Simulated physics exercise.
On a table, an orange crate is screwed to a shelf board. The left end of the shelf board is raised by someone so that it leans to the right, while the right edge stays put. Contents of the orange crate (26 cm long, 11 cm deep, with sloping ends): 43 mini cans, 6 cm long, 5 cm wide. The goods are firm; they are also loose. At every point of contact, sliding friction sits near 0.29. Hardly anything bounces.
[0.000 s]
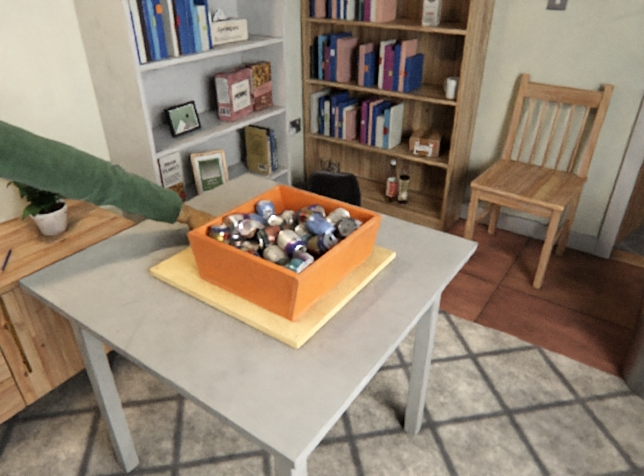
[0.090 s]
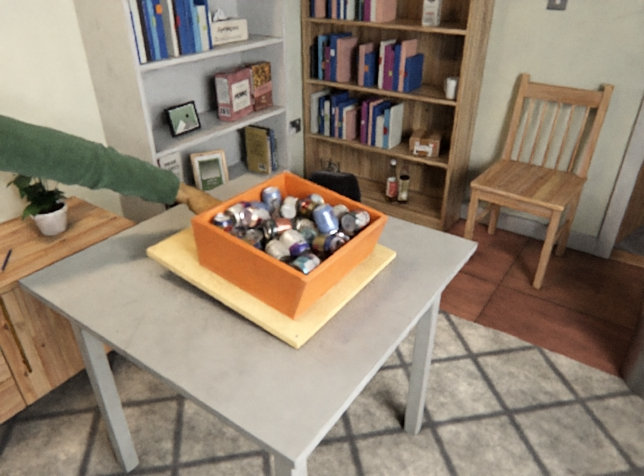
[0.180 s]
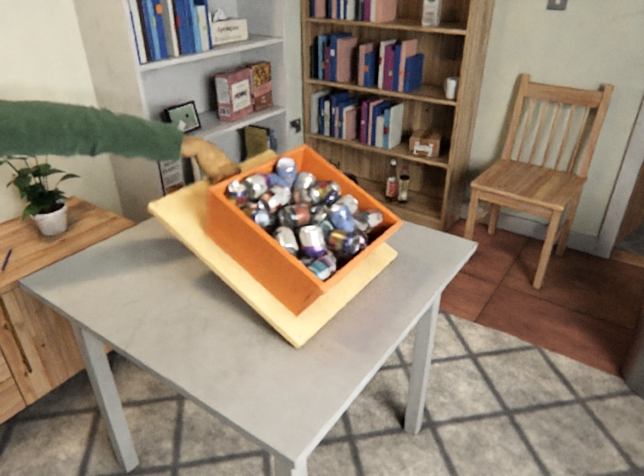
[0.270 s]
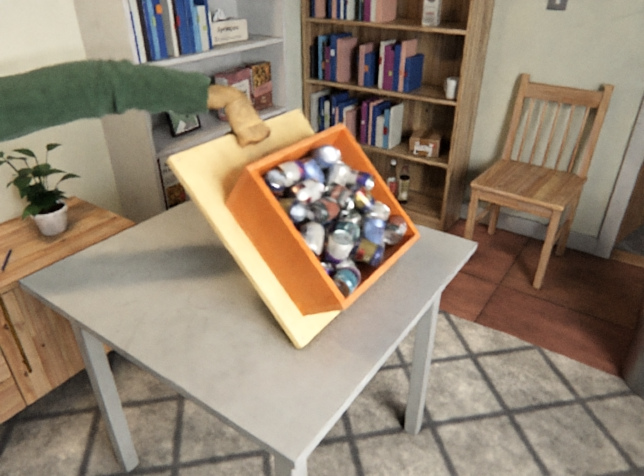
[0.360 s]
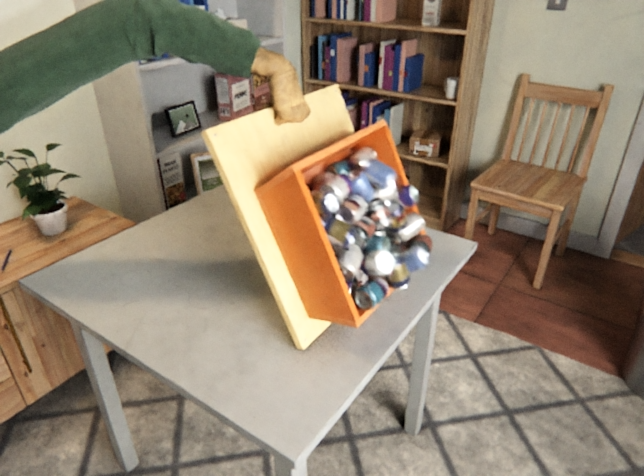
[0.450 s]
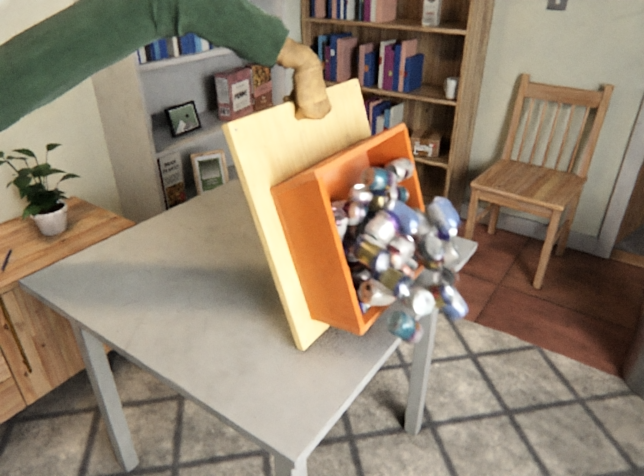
An orange crate of small cans tilts right as a hand lifts its board, spilling cans.
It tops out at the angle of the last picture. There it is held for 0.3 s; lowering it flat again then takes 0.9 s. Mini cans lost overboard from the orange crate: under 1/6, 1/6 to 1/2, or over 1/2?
Fraction out: Greater than one-half.
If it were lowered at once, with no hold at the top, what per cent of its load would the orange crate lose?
Then orange crate 70 per cent.
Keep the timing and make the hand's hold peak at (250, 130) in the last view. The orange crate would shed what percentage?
Orange crate 30%.
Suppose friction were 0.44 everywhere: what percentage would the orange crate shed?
Orange crate 70 per cent.
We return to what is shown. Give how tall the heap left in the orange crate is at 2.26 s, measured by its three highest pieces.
About 8 cm.
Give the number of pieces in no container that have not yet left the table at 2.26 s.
I'd say close to 0 in all.
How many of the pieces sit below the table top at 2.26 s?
The total is close to 30.
After 0.74 s, tilt 71°; orange crate 14 in, 29 out.
After 1.10 s, tilt 47°; orange crate 11 in, 32 out.
After 1.61 s, tilt 0°; orange crate 11 in, 32 out.
Outcome (at 2.26 s), orange crate 11 in, 32 out. Asked share, 32 of 43, 74 per cent.
